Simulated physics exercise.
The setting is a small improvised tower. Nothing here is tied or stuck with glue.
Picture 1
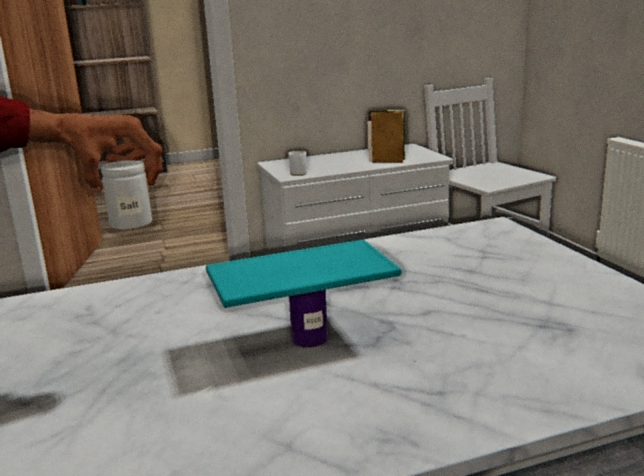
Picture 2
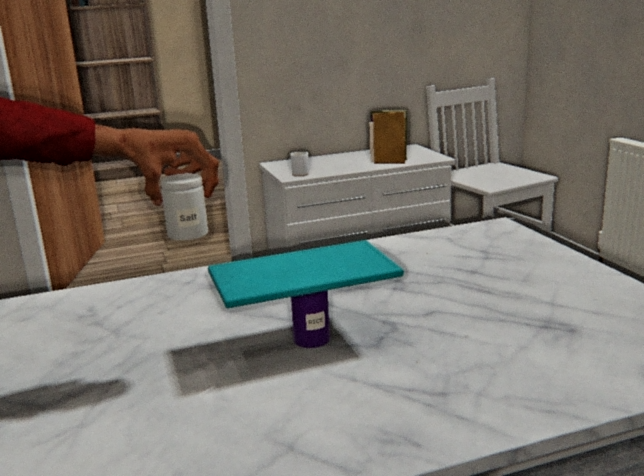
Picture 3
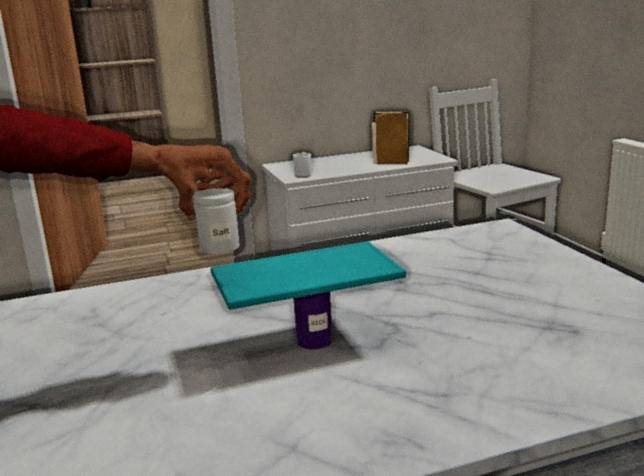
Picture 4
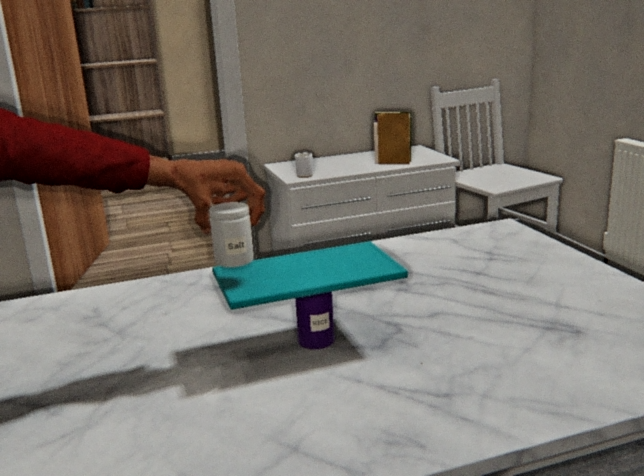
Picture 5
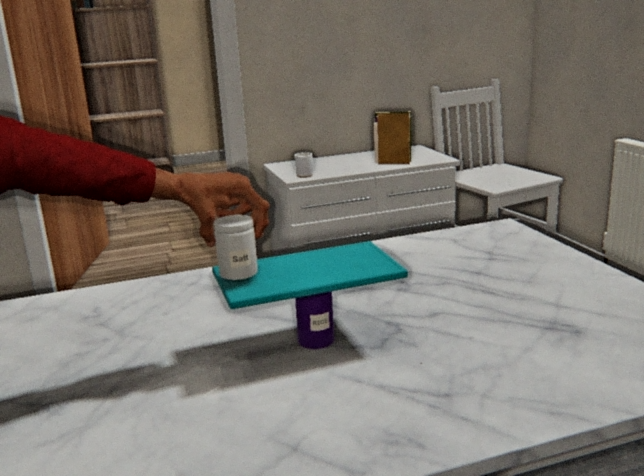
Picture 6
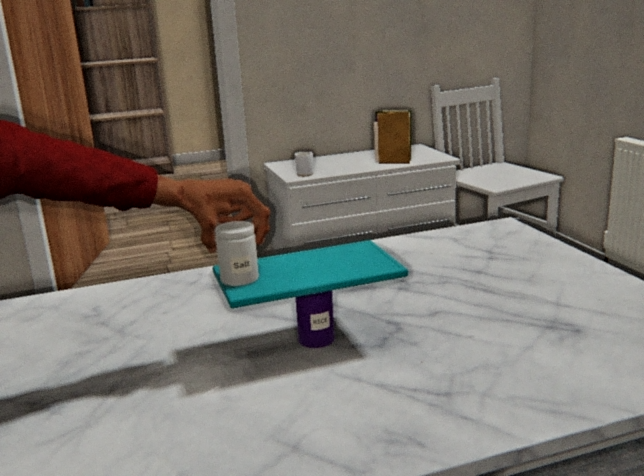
A hand in a red sleeve reaches in from the left, carrying a white jar labelled salt rightward and down, then sets it on the left end of a teal board and keeps hold. The board rests across a purple jar on a white marble table, seen from slightly above. Behind stand a white dresser with a cup and brown book, and a white chair, while the view barely shifts.
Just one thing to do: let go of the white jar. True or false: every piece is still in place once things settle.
False.
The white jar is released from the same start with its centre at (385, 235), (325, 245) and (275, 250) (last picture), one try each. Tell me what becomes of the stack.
Try 1: Topples; try 2: Stands; try 3: Topples.
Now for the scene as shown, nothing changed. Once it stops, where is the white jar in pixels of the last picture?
End spot: Near (144, 357).
Then, 0.40 s after the last picture, white jar now fallen; turquoise lid tipped 56° from how it was.
Then, 0.70 s after the last picture, turquoise lid now fallen.
At rest, fallen, white jar and turquoise lid; purple jar in place. Seen from the same camera at the end, white jar near (144, 357). The stack gives way.
